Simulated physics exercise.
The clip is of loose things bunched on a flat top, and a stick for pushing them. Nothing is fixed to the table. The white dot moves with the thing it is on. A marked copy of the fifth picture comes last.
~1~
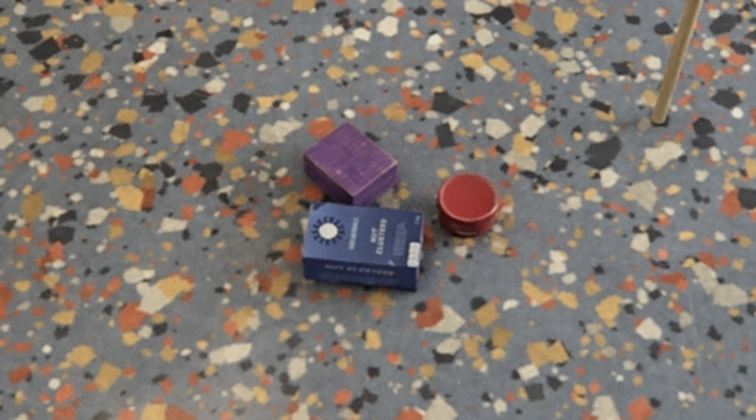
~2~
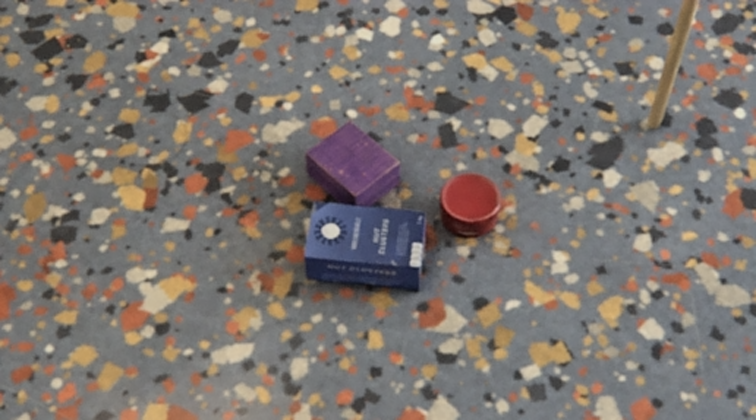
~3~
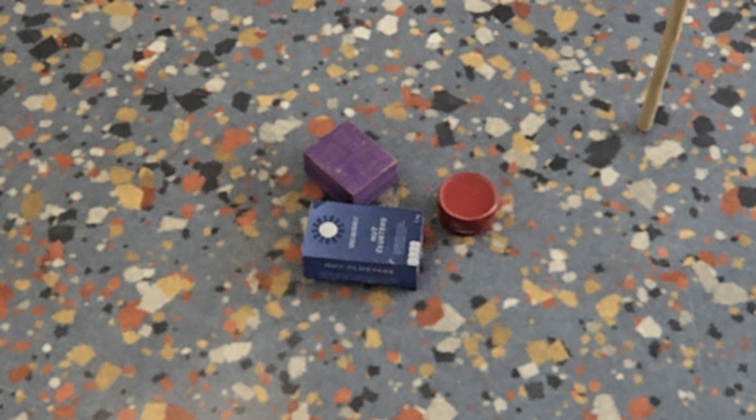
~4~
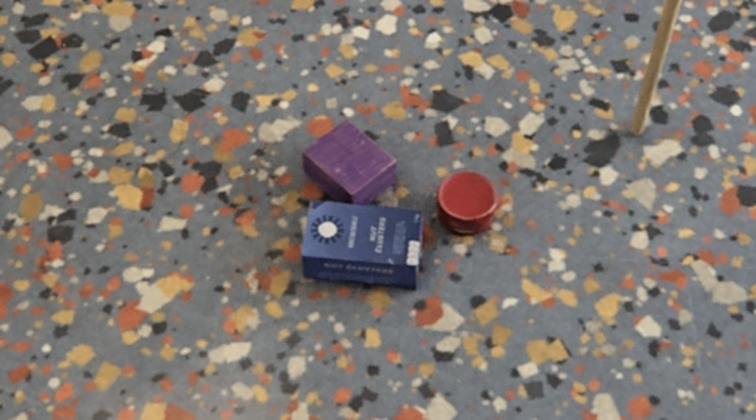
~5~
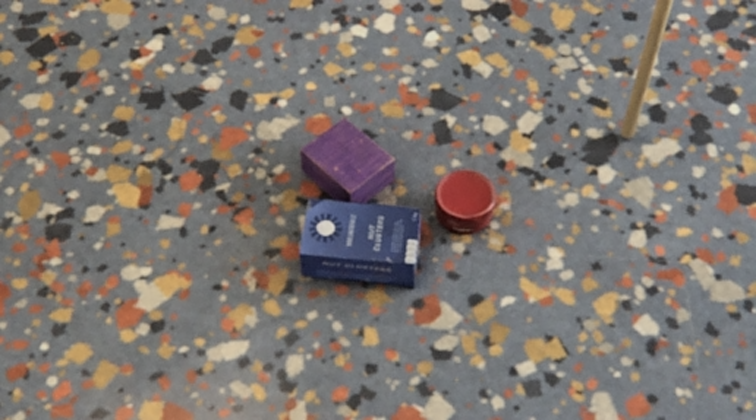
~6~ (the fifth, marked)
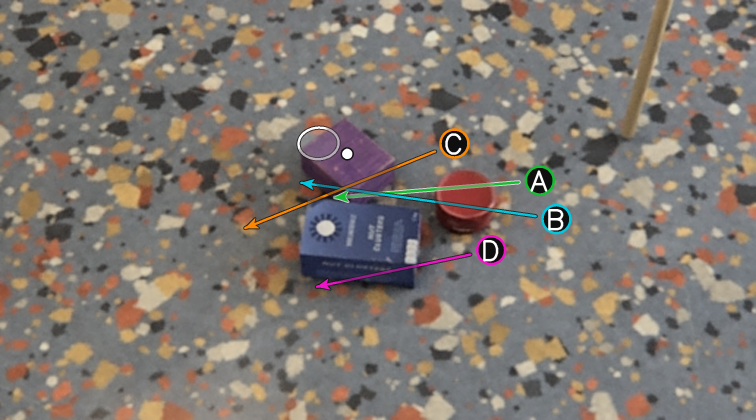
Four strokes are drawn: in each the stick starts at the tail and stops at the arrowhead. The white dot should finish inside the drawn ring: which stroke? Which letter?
Push along A.
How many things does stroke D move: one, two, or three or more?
One.
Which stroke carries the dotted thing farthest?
Stroke C.
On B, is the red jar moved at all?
Yes.
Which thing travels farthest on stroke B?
It is the red jar.
On the marked copy, A from (519, 182) to (335, 198); B from (536, 216) to (301, 183); C from (435, 151) to (245, 228); D from (471, 254) to (317, 287); the ring at (319, 143); the white dot at (347, 154).
With A. Early on, foot of the stick (452, 189); purple block (348, 165); red jar (453, 211).
Further on, foot of the stick (386, 195); purple block (346, 164); red jar (453, 211).
At the end, foot of the stick (335, 199); purple block (322, 154); red jar (453, 211); the dot on the purple block is in the ring.
As for the rest, B leaves the dotted thing at (294, 135); C leaves the dotted thing at (260, 175); D leaves the dotted thing at (348, 165).
